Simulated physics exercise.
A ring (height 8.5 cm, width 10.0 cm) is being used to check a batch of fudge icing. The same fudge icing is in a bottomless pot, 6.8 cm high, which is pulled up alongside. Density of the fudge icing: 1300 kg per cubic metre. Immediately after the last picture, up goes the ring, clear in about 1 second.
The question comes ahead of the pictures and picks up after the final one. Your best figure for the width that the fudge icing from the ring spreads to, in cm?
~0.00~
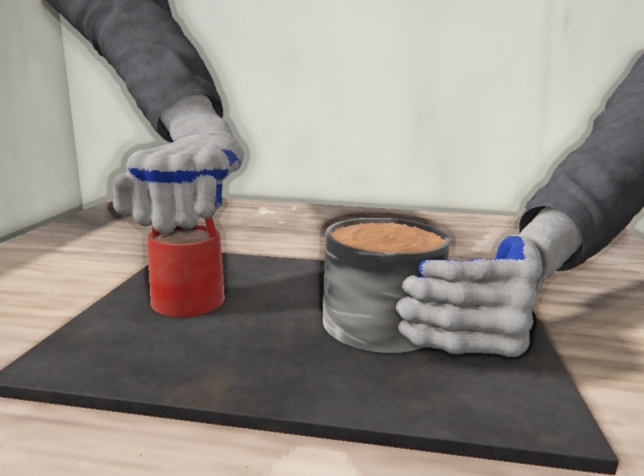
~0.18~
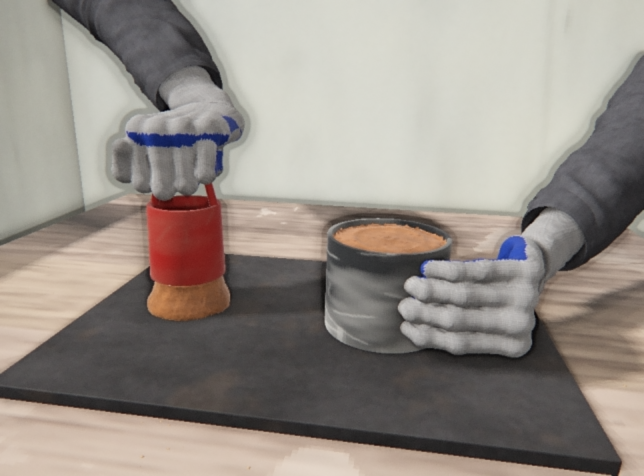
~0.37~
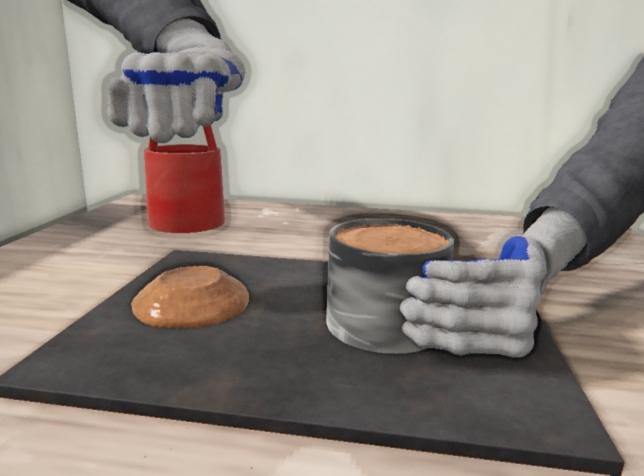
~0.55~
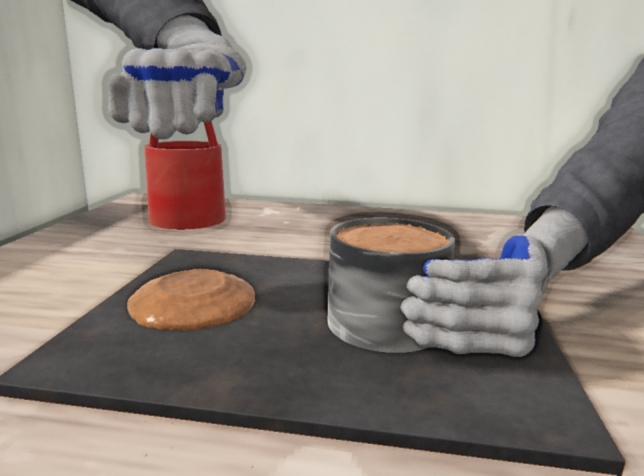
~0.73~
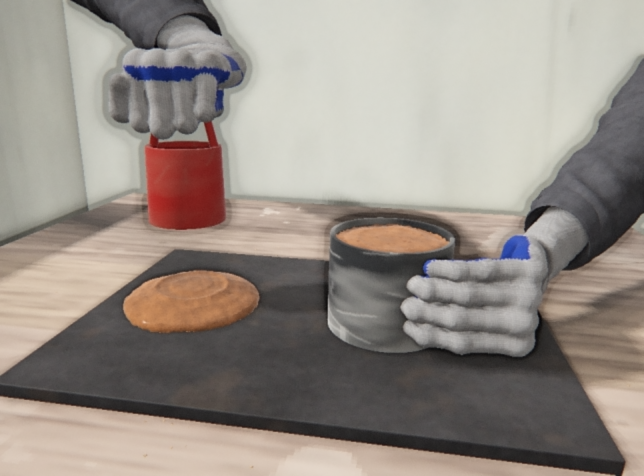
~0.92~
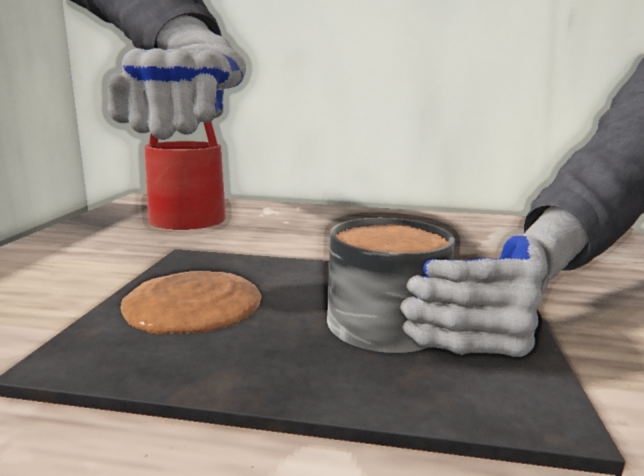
23.7 cm.
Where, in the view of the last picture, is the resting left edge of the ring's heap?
The pixel is about (257, 332).
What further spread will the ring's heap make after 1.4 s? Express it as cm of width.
Value: Around 5.5 centimetres.
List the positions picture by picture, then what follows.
The first frame shows middle of the pot's mouth at (185, 237), still down; middle of the ring's top at (387, 237), not yet moved.
The second frame shows middle of the pot's mouth at (184, 206), raised 3.2 cm; middle of the ring's top at (389, 237), not yet moved.
The third frame shows middle of the pot's mouth at (183, 152), raised 8.2 cm; the pot's heap 2.9 cm high and 11 cm wide, top at (191, 280); middle of the ring's top at (390, 238), not yet moved.
The fourth frame shows middle of the pot's mouth at (184, 148), raised 8.5 cm; the pot's heap 2.3 cm high and 12 cm wide, top at (192, 284); middle of the ring's top at (391, 237), not yet moved.
The fifth frame shows middle of the pot's mouth at (184, 148), raised 8.5 cm; the pot's heap 2.1 cm high and 13 cm wide, top at (192, 286); middle of the ring's top at (391, 237), not yet moved.
The sixth frame shows middle of the pot's mouth at (184, 148), raised 8.5 cm; the pot's heap 2.0 cm high and 14 cm wide, top at (192, 287); middle of the ring's top at (391, 237), not yet moved.
After 1.2 s, the ring is up 2.4 cm; the fudge icing has come down 1.0 cm to 7.5 cm and is 13 cm wide.
After 1.4 s, the ring is up 5.1 cm; the fudge icing has come down 4.2 cm to 4.3 cm and is 18 cm wide.
After 1.7 s, the ring is up 9.1 cm; the fudge icing has come down 5.7 cm to 2.8 cm and is 21 cm wide.
After 2.0 s, the ring is clear; the fudge icing has come down 5.9 cm to 2.6 cm and is 22 cm wide.
After 3.7 s, at rest, the ring is clear; the fudge icing has come down 6.0 cm to 2.5 cm and is 24 cm wide.
